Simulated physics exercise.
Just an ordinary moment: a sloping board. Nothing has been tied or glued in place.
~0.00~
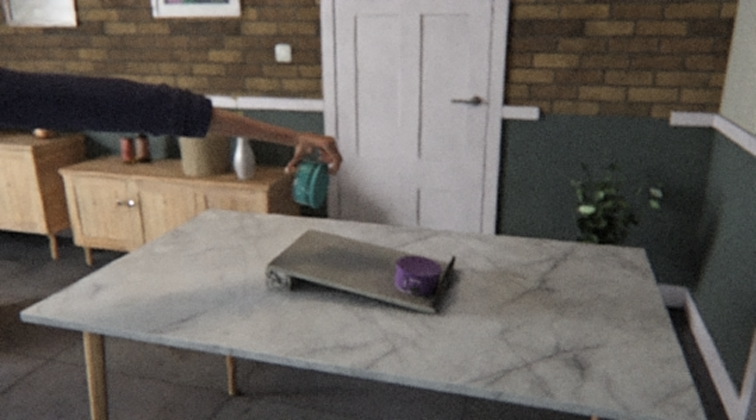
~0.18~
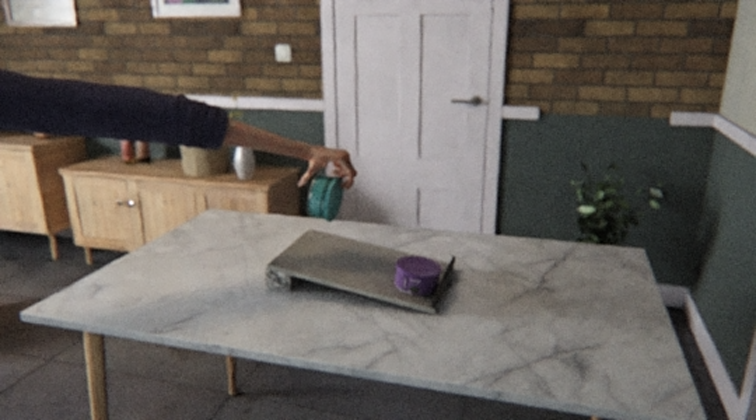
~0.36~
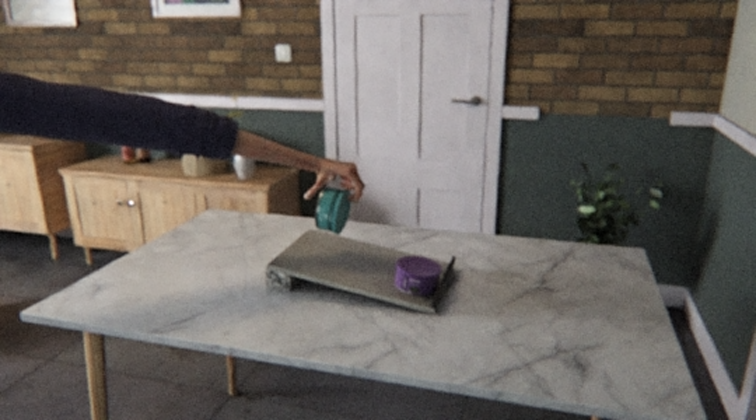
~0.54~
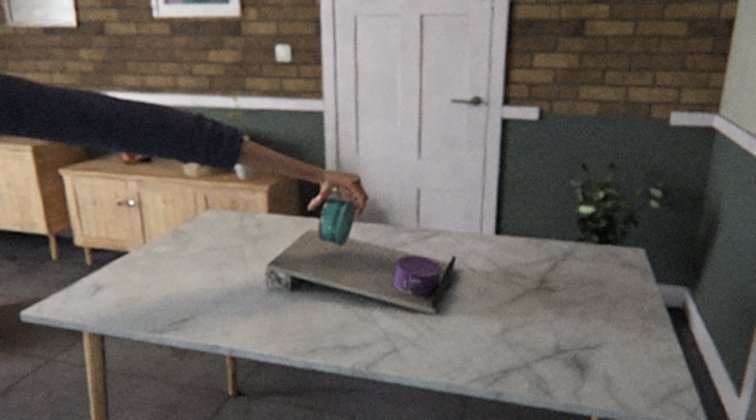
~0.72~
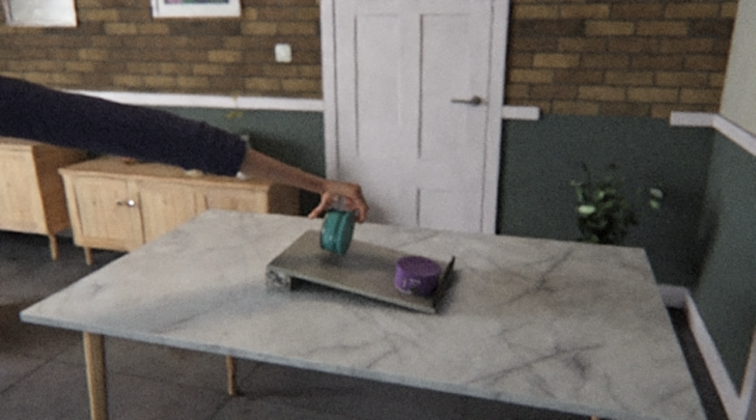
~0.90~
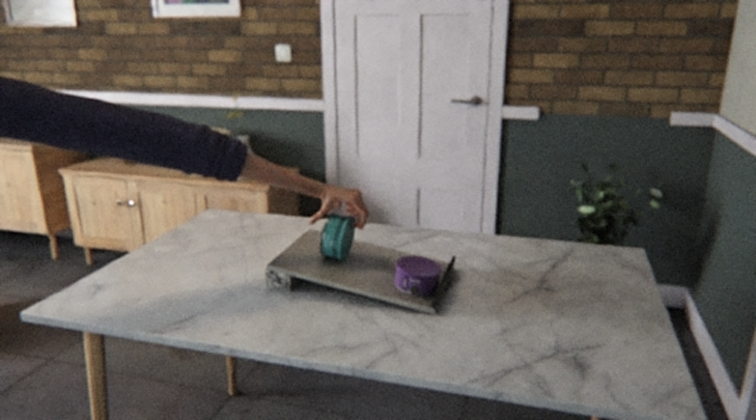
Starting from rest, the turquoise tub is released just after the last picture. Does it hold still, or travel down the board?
Unmoved.
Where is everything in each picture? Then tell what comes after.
The first frame shows coming down; turquoise tub (312, 183); purple tub (418, 276).
The second frame shows coming down; turquoise tub (326, 197); purple tub (418, 276).
The third frame shows coming down; turquoise tub (333, 210); purple tub (418, 276).
The fourth frame shows coming down; turquoise tub (337, 221); purple tub (418, 276).
The fifth frame shows coming down; turquoise tub (338, 231); purple tub (418, 276).
The sixth frame shows in place under the hand; turquoise tub (338, 236); purple tub (418, 276).
Around 1.20 s, nothing moves.
Around 1.60 s, turquoise tub resting near (338, 236).
Finally (1.9 s), both still in place. Final places as the last picture's camera would see them, turquoise tub near (338, 236). The turquoise tub keeps its place.
